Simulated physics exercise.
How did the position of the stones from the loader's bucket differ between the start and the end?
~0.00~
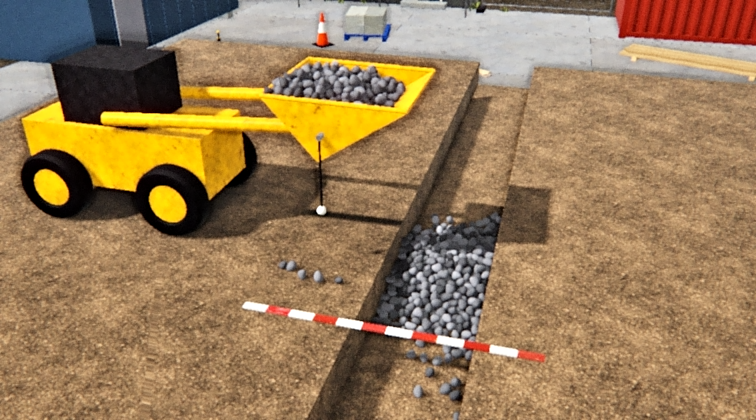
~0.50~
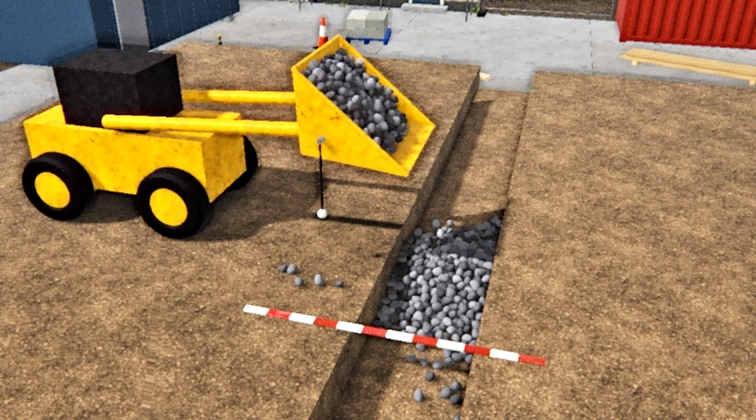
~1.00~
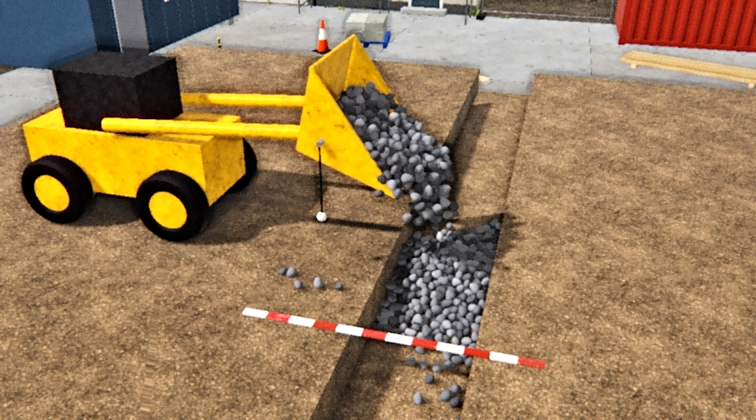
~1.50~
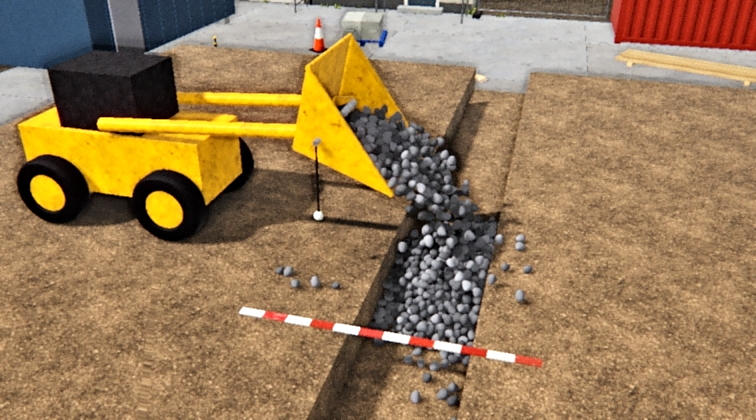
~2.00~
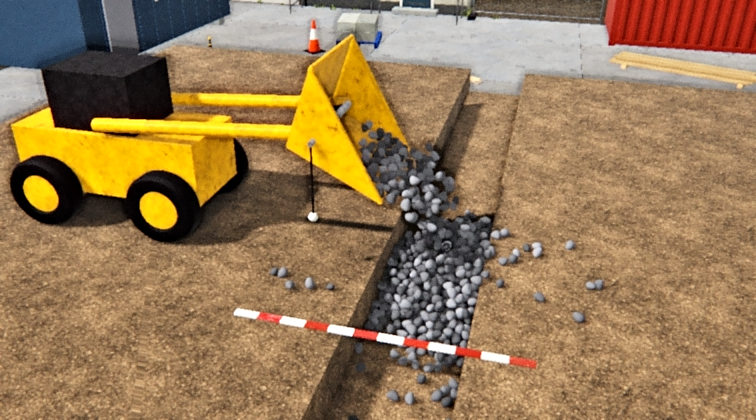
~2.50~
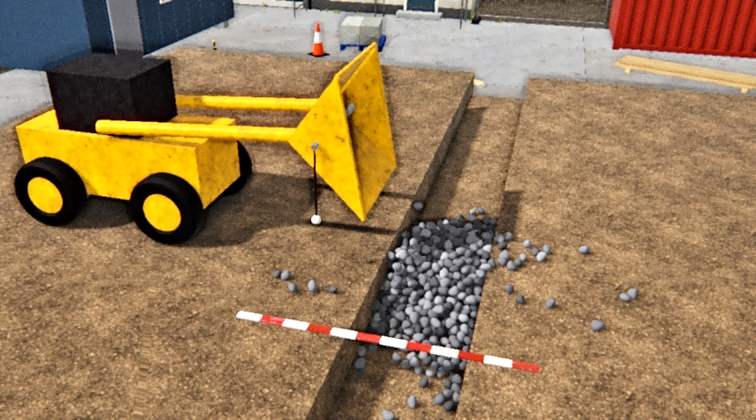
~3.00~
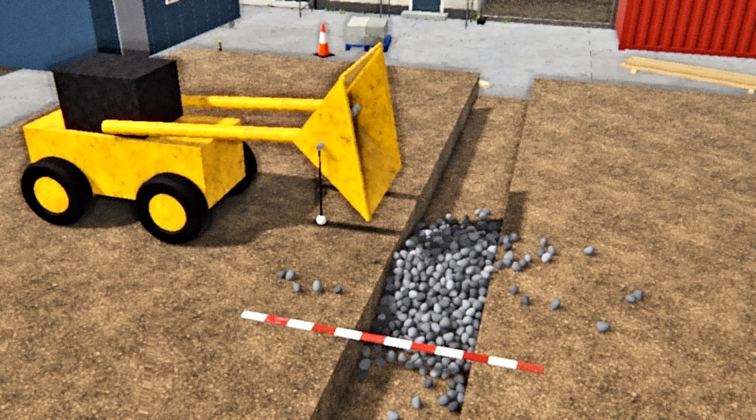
At the start they were held up in the bucket, left of the trench. By the end they lay lower and farther right, mostly in the trench with a few scattered on the ground beyond it.
